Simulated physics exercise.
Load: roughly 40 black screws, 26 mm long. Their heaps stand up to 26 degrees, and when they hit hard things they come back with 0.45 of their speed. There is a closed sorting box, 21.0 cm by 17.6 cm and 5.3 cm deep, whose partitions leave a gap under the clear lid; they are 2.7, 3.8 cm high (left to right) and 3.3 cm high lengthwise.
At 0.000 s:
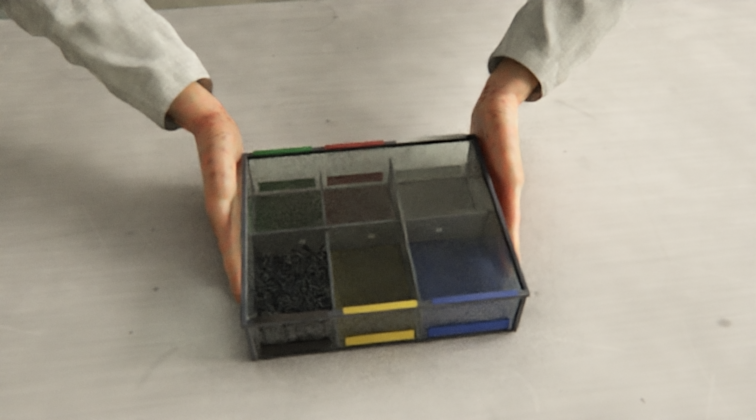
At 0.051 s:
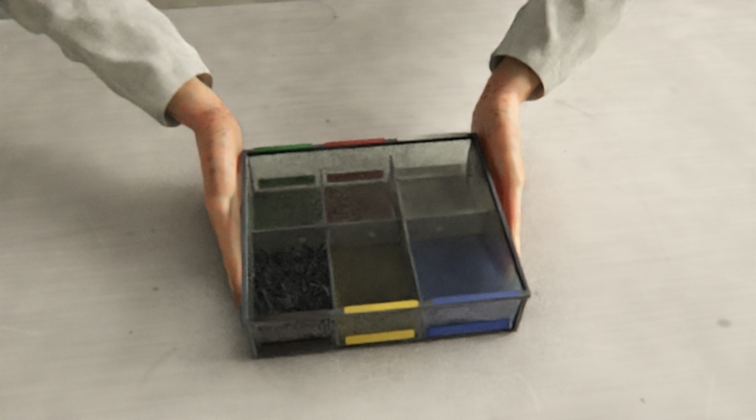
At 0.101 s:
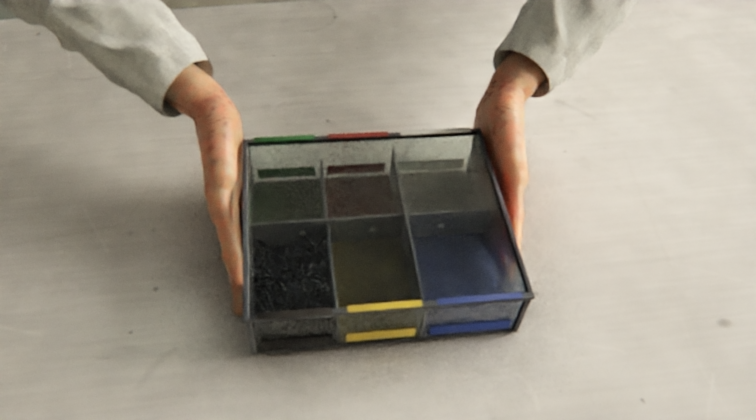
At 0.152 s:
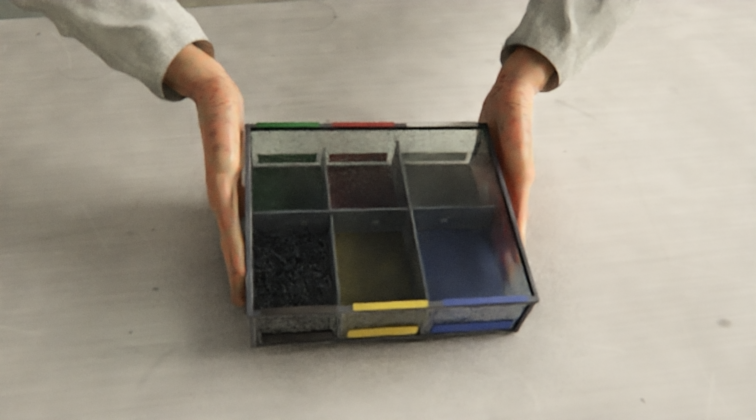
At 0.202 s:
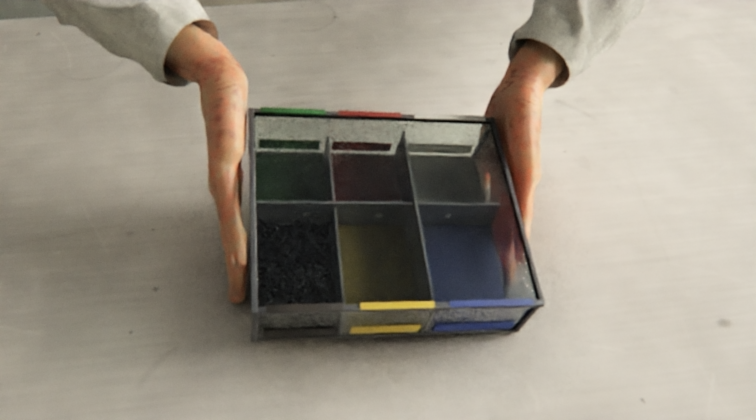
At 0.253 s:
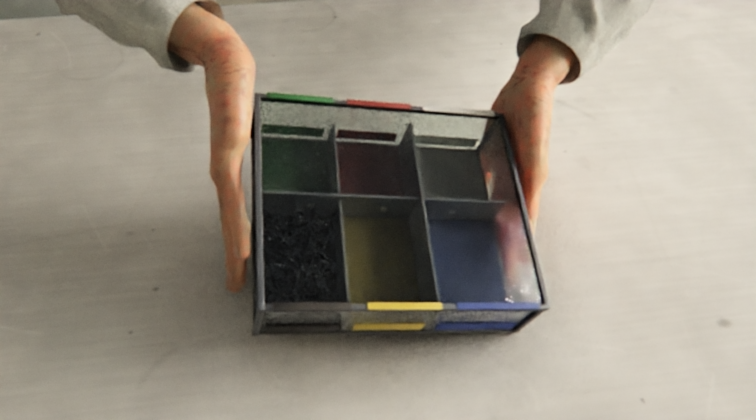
On a pale, faintly scuffed tabletop, seen from above at an angle, two hands in light grey sleeves hold a clear-lidded sorting box by its sides. Black screws fill its front left compartment, with yellow and blue labels along the front and green and red ones at the back. The hands gradually tilt the box, its front right corner lowest, while the screws stay in their compartment.
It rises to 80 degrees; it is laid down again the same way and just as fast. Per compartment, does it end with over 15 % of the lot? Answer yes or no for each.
Red: No, blue: No, green: No, yellow: Yes, white: No, black: Yes.
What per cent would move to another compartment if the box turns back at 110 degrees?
I'd say close to 45 percent.
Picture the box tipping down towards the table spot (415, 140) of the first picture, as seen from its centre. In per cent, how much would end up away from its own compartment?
Roughly 40 per cent.
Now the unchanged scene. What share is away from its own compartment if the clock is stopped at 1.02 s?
Estimate: Some 5 %.
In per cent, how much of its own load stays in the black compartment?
That compartment keeps close to 70 per cent of its own pieces.
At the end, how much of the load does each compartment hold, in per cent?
Red: 0 %, blue: 5 %, green: 0 %, yellow: 25 %, white: 0 %, black: 70 %.
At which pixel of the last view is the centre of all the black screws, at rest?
I'd put it at about (320, 326).
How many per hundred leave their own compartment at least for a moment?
The share is close to 30 percent.
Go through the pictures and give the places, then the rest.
In the first frame, box tilt 0 degrees, front corners at (247, 322) and (523, 292); black 100 %.
In the second frame, box tilt 1 degrees, front corners at (247, 320) and (525, 293).
In the third frame, box tilt 4 degrees, front corners at (249, 317) and (528, 294), lowest corner right front.
In the fourth frame, box tilt 9 degrees, front corners at (252, 312) and (533, 298), lowest corner right front.
In the fifth frame, box tilt 13 degrees, front corners at (257, 308) and (538, 301), lowest corner right front.
In the sixth frame, box tilt 18 degrees, front corners at (264, 305) and (543, 305), lowest corner right front; black 100 %. The box's pace is about 95 degrees a second.
After 1.02 s, tilt 79 degrees; yellow 5 %, black 95 %.
After 1.53 s, tilt 34 degrees; blue 5 %, yellow 25 %, black 70 %.
After 2.10 s, tilt 0 degrees; blue 5 %, yellow 25 %, black 70 %.
In the end, at 2.4 s, red 0 %, blue 5 %, green 0 %, yellow 25 %, white 0 %, black 70 %.
